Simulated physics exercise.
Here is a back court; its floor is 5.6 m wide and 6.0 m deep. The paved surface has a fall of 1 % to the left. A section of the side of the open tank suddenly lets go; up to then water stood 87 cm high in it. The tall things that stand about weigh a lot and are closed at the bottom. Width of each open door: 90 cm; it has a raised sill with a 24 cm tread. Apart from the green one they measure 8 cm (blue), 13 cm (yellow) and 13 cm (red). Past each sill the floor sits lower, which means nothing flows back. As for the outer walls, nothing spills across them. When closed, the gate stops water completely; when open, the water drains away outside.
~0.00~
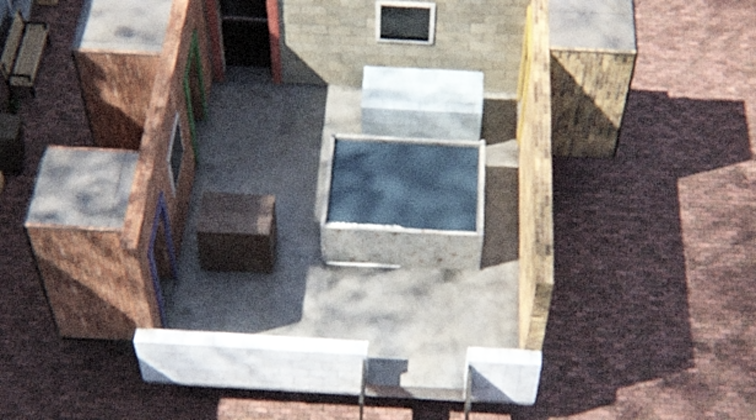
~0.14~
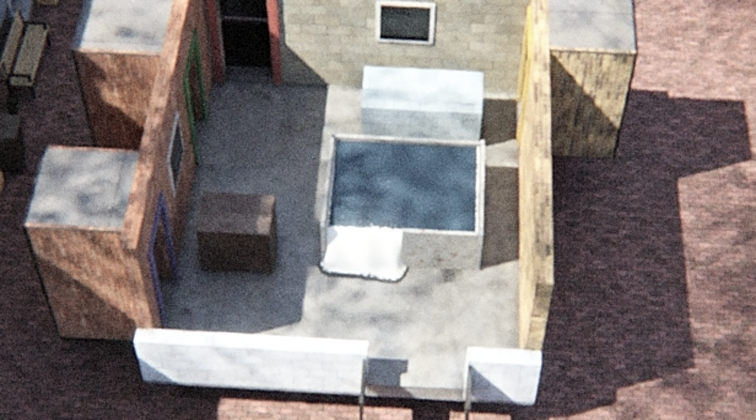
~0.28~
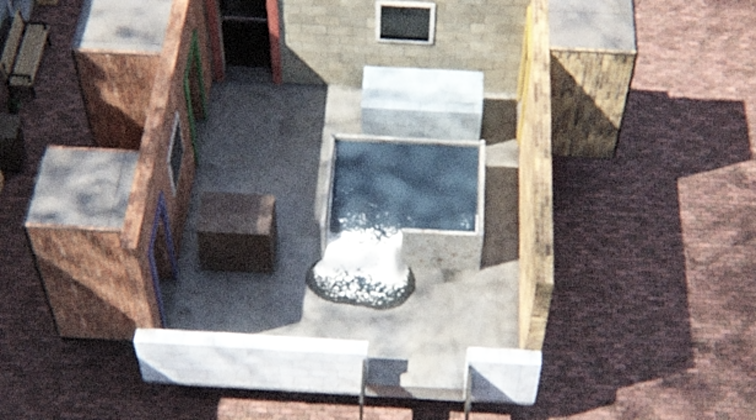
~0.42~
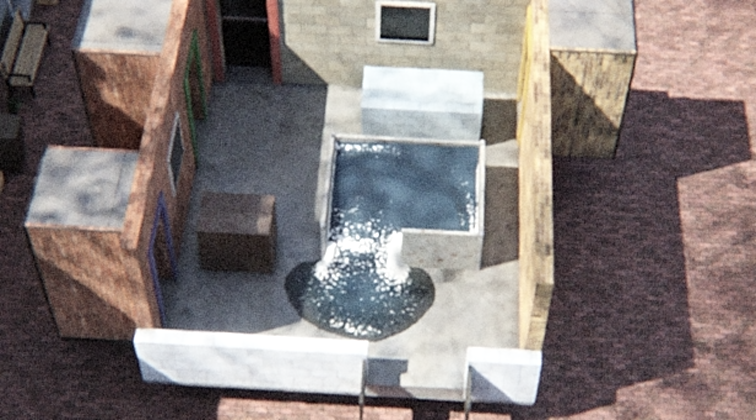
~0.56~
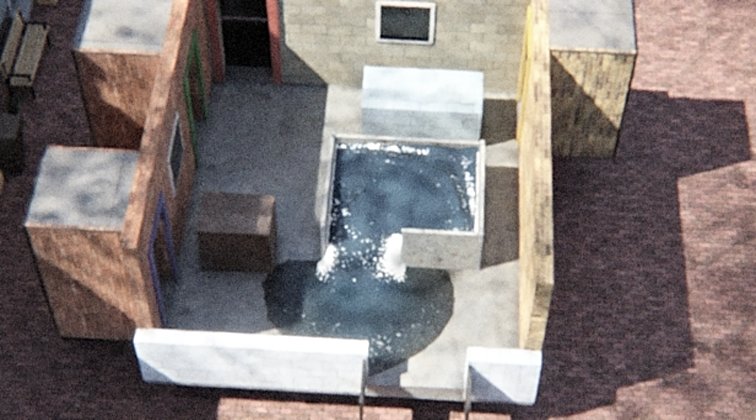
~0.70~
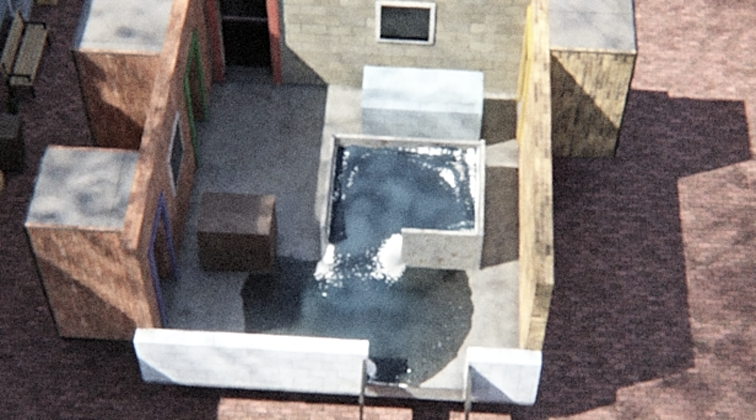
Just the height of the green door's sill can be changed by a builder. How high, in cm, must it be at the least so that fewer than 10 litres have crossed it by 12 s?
At least roughly 8 cm high.
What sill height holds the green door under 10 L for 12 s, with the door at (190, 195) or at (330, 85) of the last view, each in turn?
In turn: About 9.5 cm, about 7.0 cm.
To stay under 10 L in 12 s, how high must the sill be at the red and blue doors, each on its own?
You'd want some 16 cm at red and some 36 cm at blue.
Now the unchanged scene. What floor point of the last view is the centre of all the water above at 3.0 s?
(341, 269), roughly.
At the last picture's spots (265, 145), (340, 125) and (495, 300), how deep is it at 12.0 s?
Respectively 6 cm, 7 cm and 3 cm.
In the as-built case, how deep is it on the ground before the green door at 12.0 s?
Roughly 10.5 cm deep.
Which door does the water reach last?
I'd say the yellow door.
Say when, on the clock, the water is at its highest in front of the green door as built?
Around 11.5 s, give or take.
After 1.4 s water covers 30 % of the floor, deepest (52 cm) near (334, 368); it has not reached the green door.
After 3.0 s water covers 45 % of the floor, deepest (40 cm) near (172, 360); 3 cm at the green door, 0 litres in over its 8 cm sill.
After 12.0 s water covers 100 % of the floor, deepest (12 cm) near (161, 359); 11 cm at the green door, 9 litres in over its 8 cm sill.
At the green door as built, the water arrived by 3.0 s and peaked near 11 cm at 11.4 s.
With a sill of 6.5 cm, 18 litres would have come in within the 12 s; with 9 cm, 5 litres. So under 10 litres takes about 8 cm.
